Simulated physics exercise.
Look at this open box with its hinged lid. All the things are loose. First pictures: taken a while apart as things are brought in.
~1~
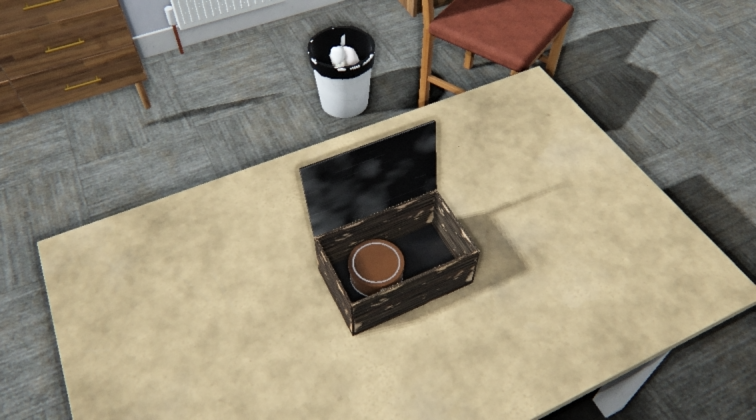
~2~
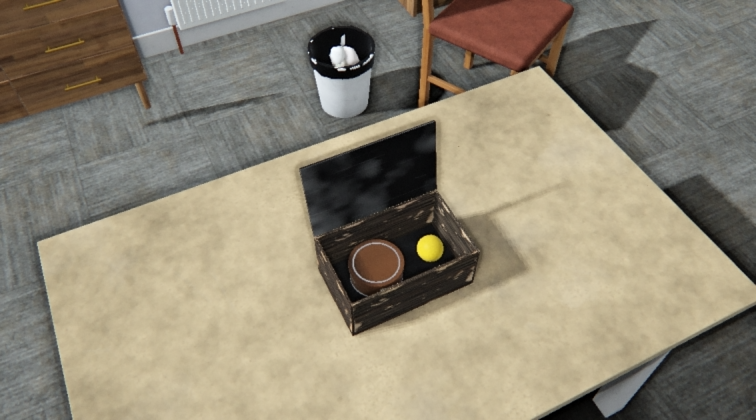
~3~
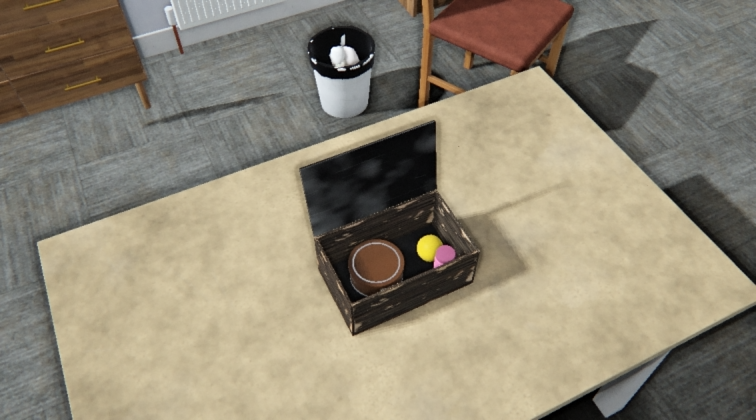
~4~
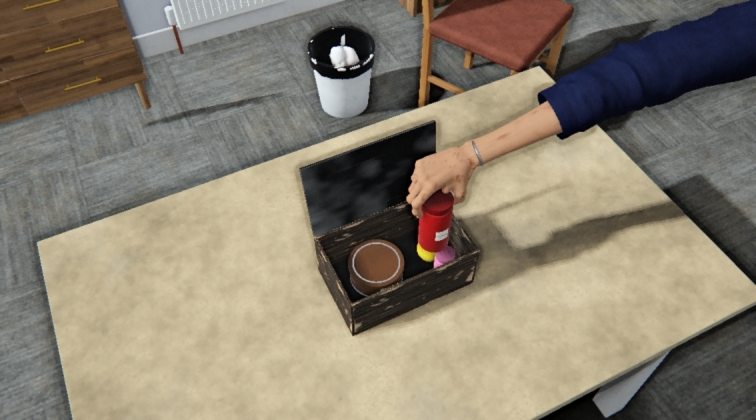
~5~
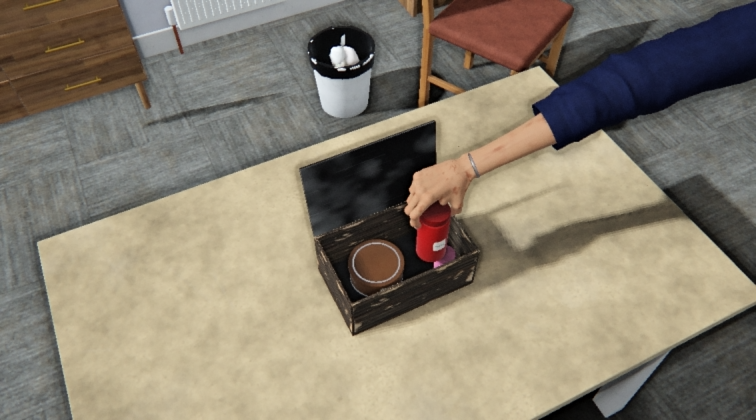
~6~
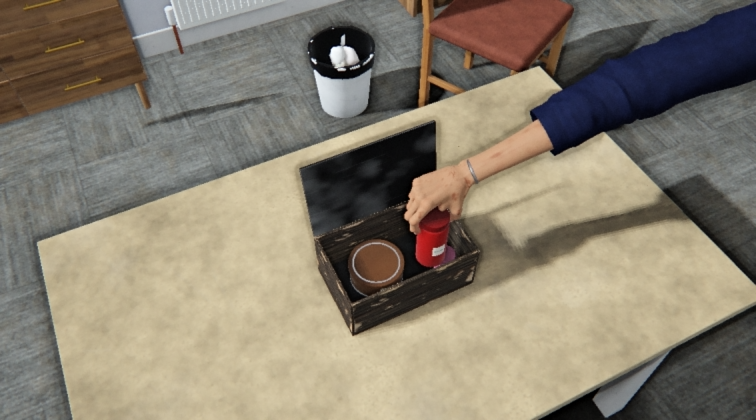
A hand lowers a red jar into an open box holding a brown tub.
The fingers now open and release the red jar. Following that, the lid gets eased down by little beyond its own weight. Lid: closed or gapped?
Closed.
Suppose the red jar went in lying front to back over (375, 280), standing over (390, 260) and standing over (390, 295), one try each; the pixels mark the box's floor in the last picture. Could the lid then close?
Lid, in order: Fully down, held open, held open.
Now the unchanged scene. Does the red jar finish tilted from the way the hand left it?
At the finish the red jar goes crooked.
Then, 0.50 s on from there, red jar on its side near (383, 269).
Then, 1.50 s on from there, lid 65° above the rim; red jar on its side near (381, 273).
Then, 1.90 s on from there, lid 23° above the rim; red jar on its side near (381, 273).
In the end, lid shut; toppled in the box, red jar; the other 3 unmoved. At the end, from the last picture's camera, red jar near (381, 273).
